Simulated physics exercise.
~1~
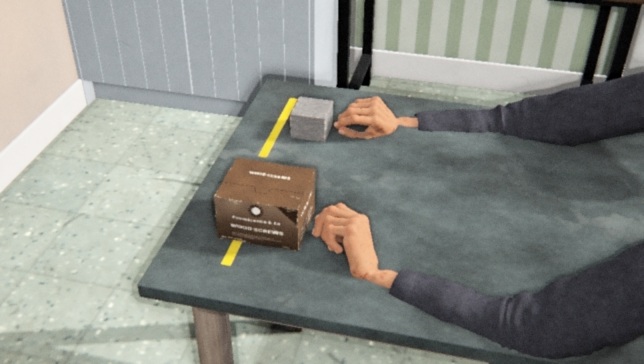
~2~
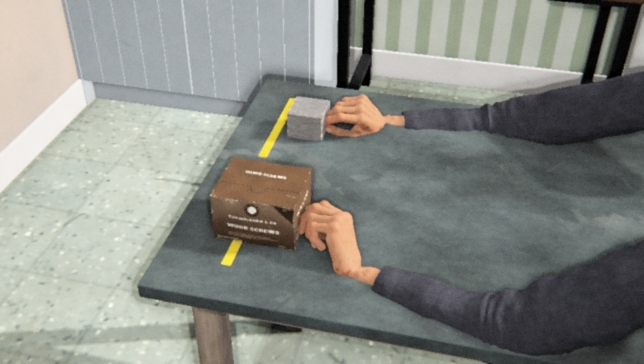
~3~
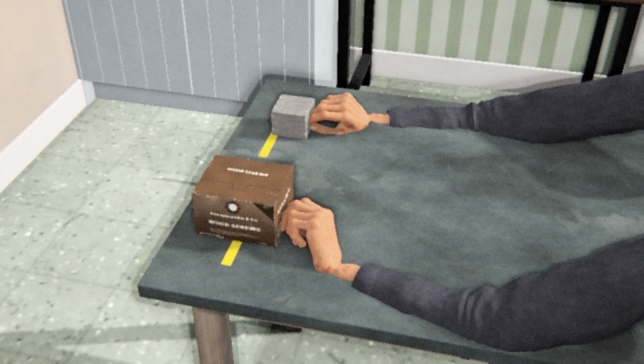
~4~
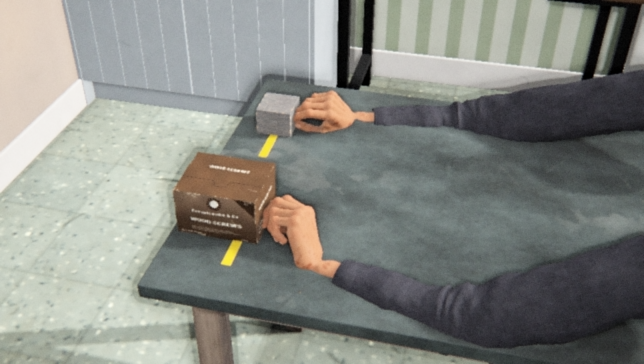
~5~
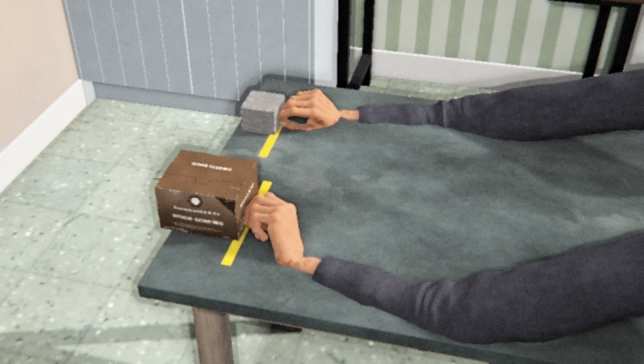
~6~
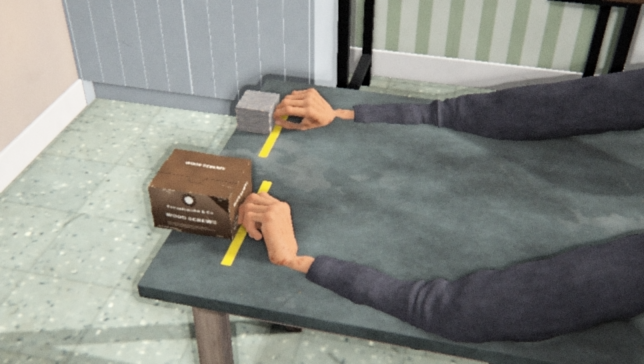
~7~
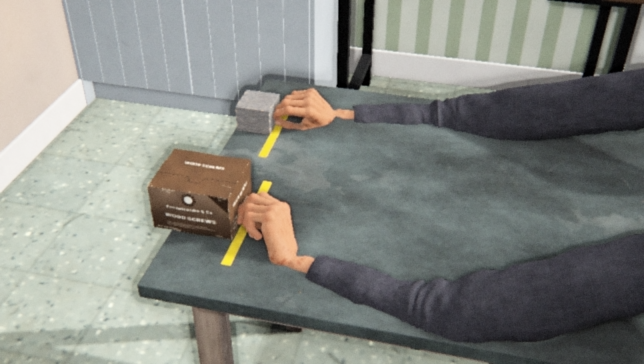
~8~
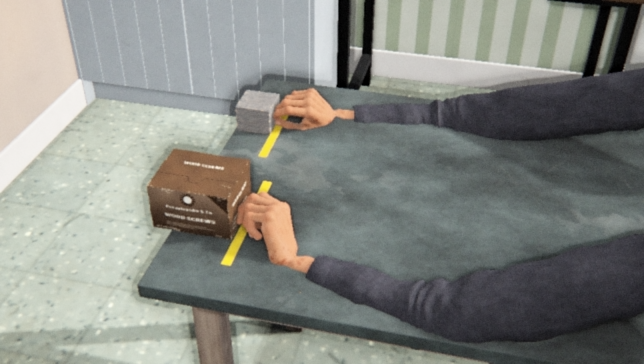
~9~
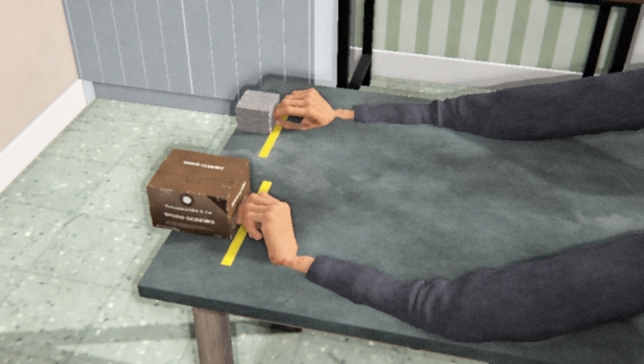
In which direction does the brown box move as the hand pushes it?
The brown box moves to the left, toward the end of the table.
